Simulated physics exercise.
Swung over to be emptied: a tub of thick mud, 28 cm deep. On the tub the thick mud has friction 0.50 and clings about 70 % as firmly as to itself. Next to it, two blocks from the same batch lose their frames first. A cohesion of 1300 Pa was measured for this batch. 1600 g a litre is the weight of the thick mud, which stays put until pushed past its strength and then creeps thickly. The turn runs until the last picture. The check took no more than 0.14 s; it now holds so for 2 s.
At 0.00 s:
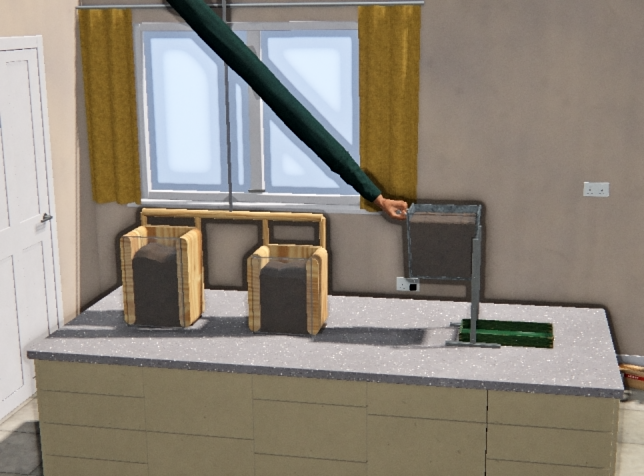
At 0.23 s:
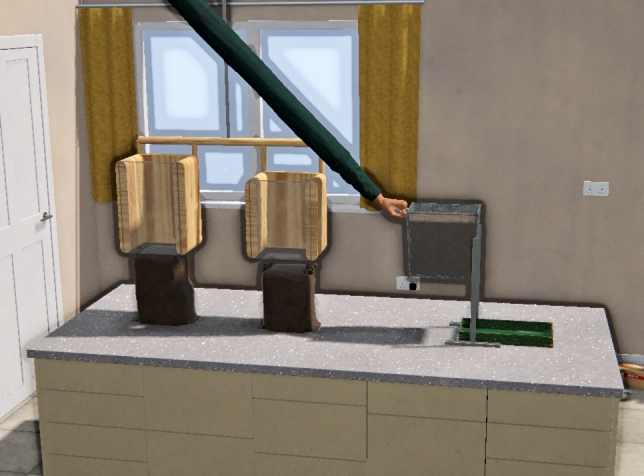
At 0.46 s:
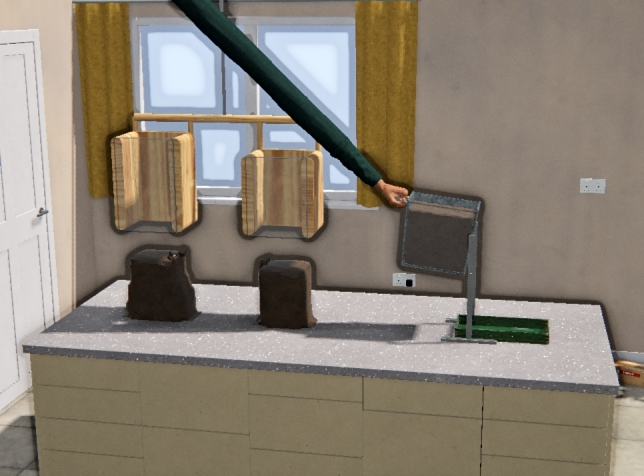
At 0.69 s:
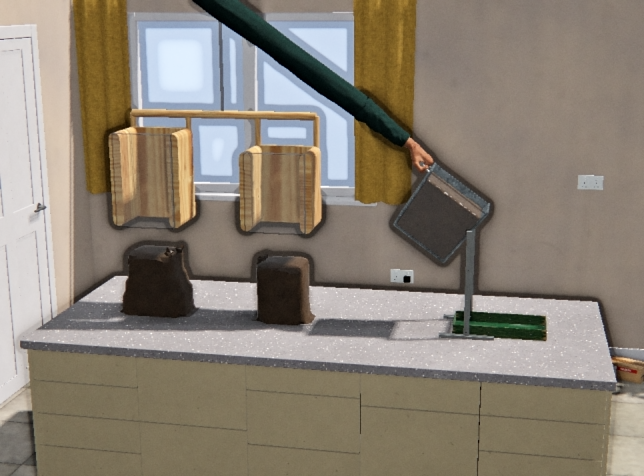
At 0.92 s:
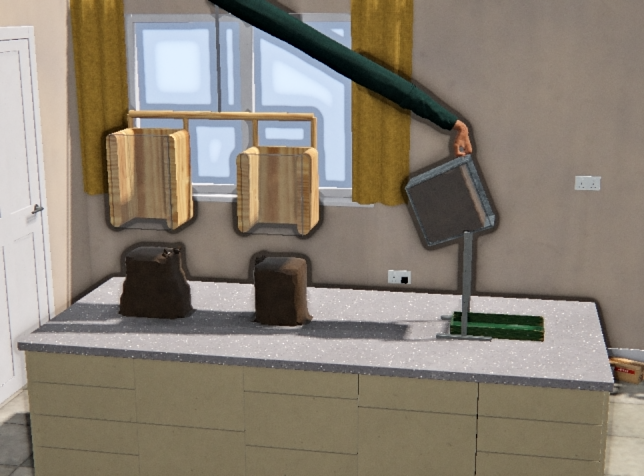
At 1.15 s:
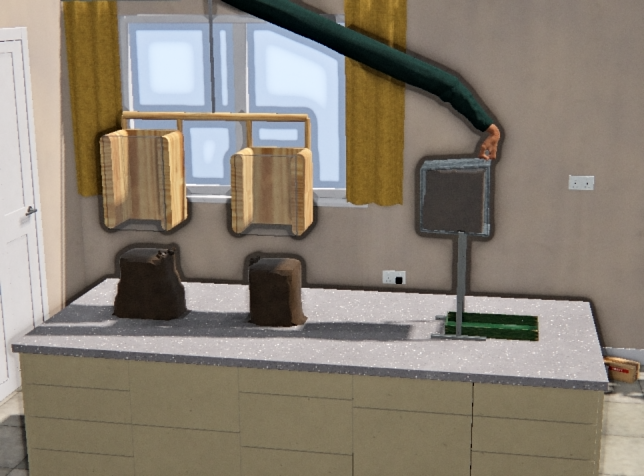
At first, two wooden casings lift off dark brown mud blocks on a counter, and the blocks sag slightly, the left one more noticeably. Then a green-sleeved arm swings a mud-filled grey tub clockwise on its stand until it lies on its side, the mud still inside.
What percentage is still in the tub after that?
About 100 %.
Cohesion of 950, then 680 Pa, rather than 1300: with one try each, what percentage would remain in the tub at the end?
Roughly 55 % followed by roughly 45 %.
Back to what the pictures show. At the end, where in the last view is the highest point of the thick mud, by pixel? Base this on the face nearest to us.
Roughly at pixel (438, 174).
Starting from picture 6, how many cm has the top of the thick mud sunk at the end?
Roughly 1 cm.
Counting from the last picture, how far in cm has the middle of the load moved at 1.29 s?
Distance: About 2 cm.
By 1.29 s, the tub is at 89 degrees and holds 100 %.
By 1.46 s, the tub is at 89 degrees and holds 100 %.
By 1.63 s, the tub is at 89 degrees and holds 100 %.
By 1.80 s, the tub is at 89 degrees and holds 100 %.
By 3.15 s, at the end, the tub is at 89 degrees and holds 100 %.
